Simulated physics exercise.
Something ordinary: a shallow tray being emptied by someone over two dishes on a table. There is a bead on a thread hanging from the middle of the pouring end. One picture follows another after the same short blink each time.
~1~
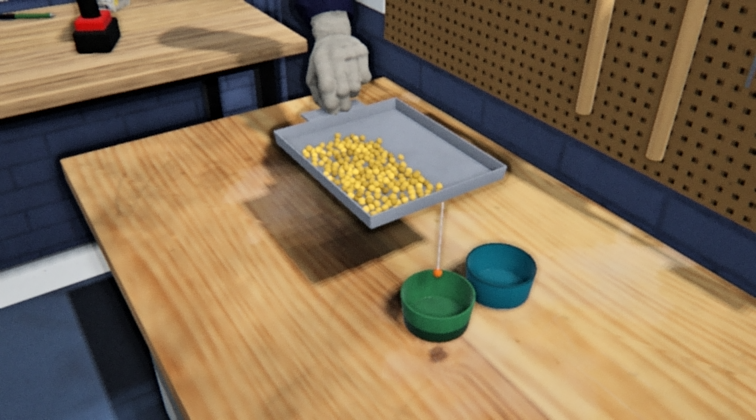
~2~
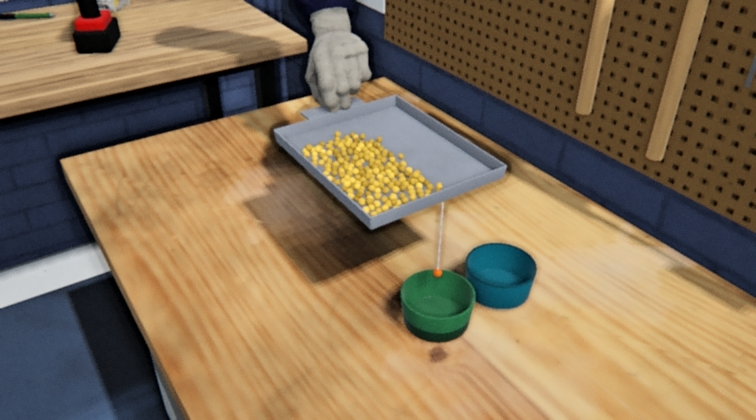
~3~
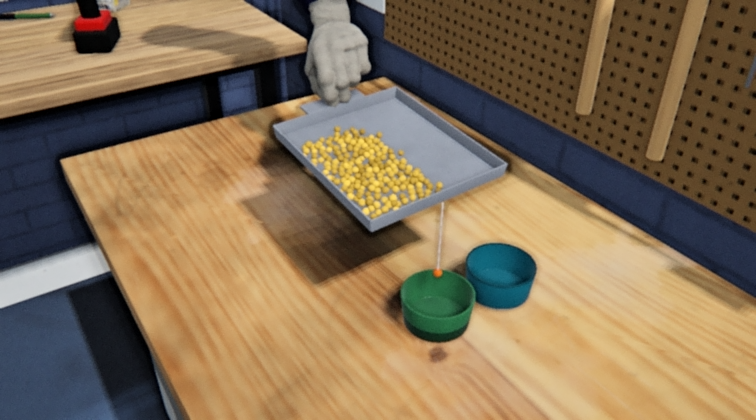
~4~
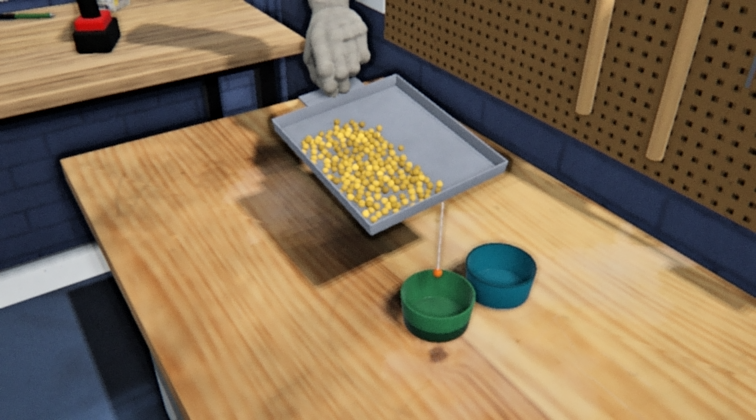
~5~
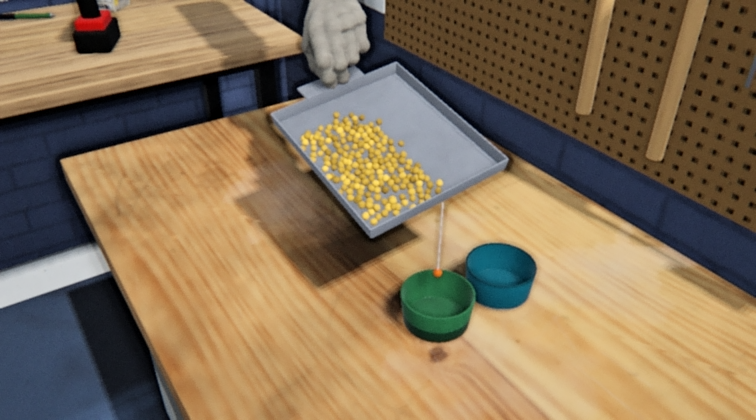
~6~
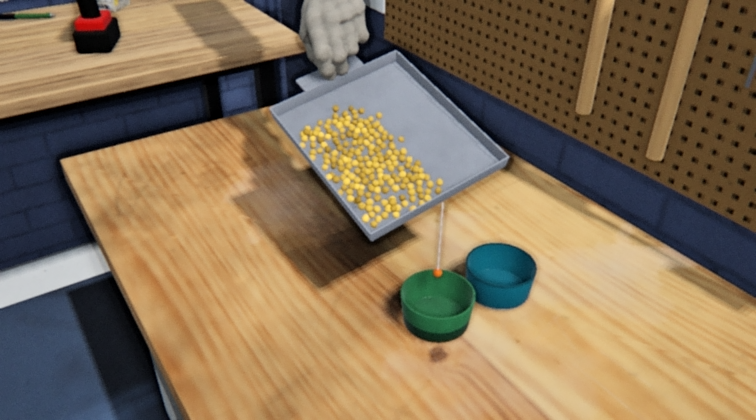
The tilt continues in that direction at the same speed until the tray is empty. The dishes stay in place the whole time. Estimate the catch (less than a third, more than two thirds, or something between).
The dishes end up holding a small part, below one third.
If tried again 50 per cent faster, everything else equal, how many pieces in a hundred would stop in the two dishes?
Roughly 10 percent.
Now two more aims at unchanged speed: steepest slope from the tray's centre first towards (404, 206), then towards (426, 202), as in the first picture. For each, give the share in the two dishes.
20 % then 20 %, roughly.
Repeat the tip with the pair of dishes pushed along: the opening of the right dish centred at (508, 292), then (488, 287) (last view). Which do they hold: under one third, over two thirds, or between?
In order of the places: Under a third, then under a third.
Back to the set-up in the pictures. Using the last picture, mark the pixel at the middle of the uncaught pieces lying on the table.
Once everything settles, the pieces are centred near (368, 331).
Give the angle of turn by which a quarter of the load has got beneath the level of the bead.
Roughly 110°.
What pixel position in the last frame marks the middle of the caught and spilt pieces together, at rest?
The centre ends up roughly at (375, 332).
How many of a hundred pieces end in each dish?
Count per hundred - left dish ~ 10, right dish ~ 0.
Soon, tray tipped steeply; nearly all on the tray; a stray few in the air.
A while on, tray tipped past a quarter turn; nearly all on the tray; a stray few outside both; a small part in the air.
Towards the end, tray tipped past a quarter turn; a small part in the left dish; most outside both.
Finally, tray tipped past a quarter turn; a small part in the left dish; none in the right dish; most outside both.
